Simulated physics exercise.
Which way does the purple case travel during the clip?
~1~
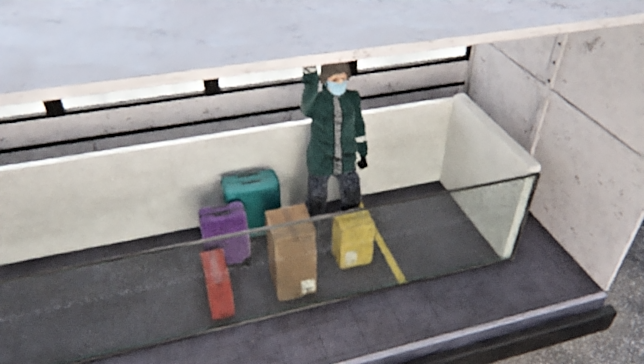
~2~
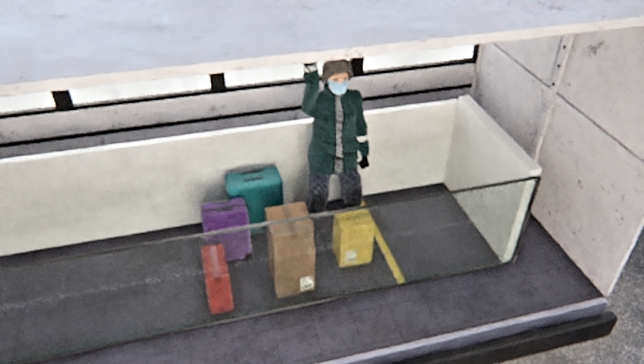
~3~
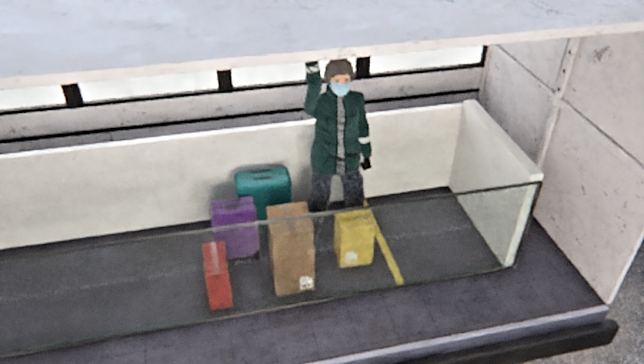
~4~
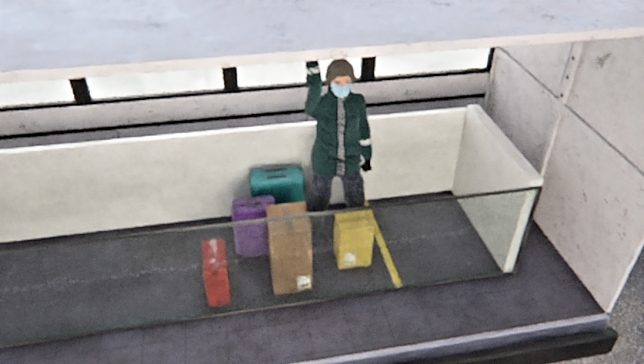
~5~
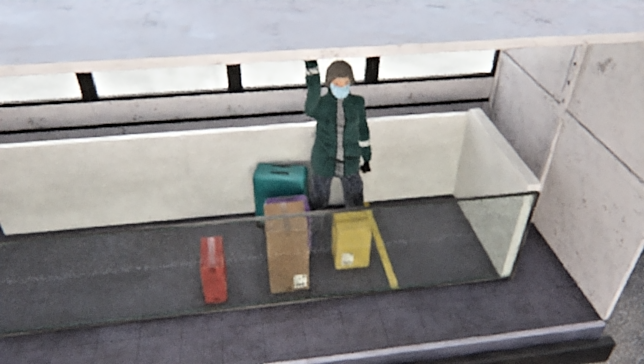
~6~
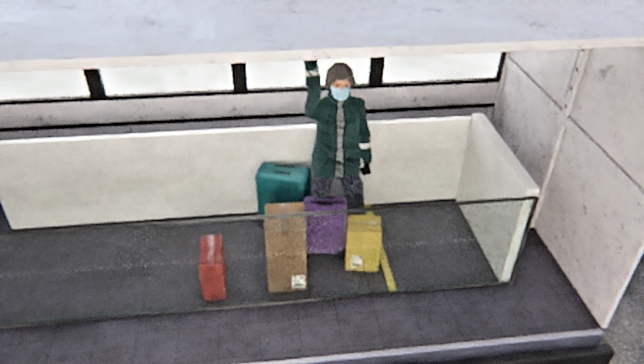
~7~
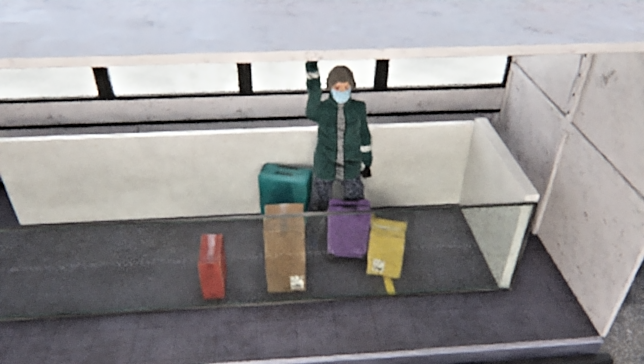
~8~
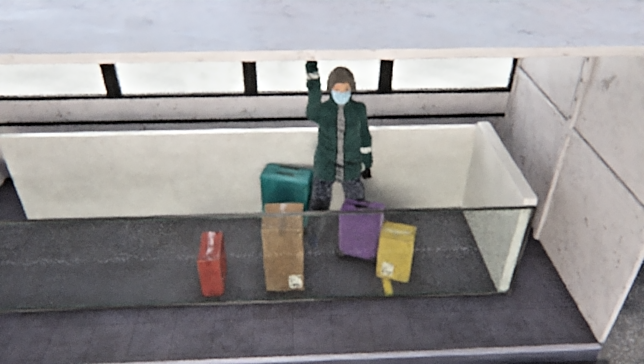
The purple case slides to the right, going behind the tall brown bag and ending up beside the yellow pack.
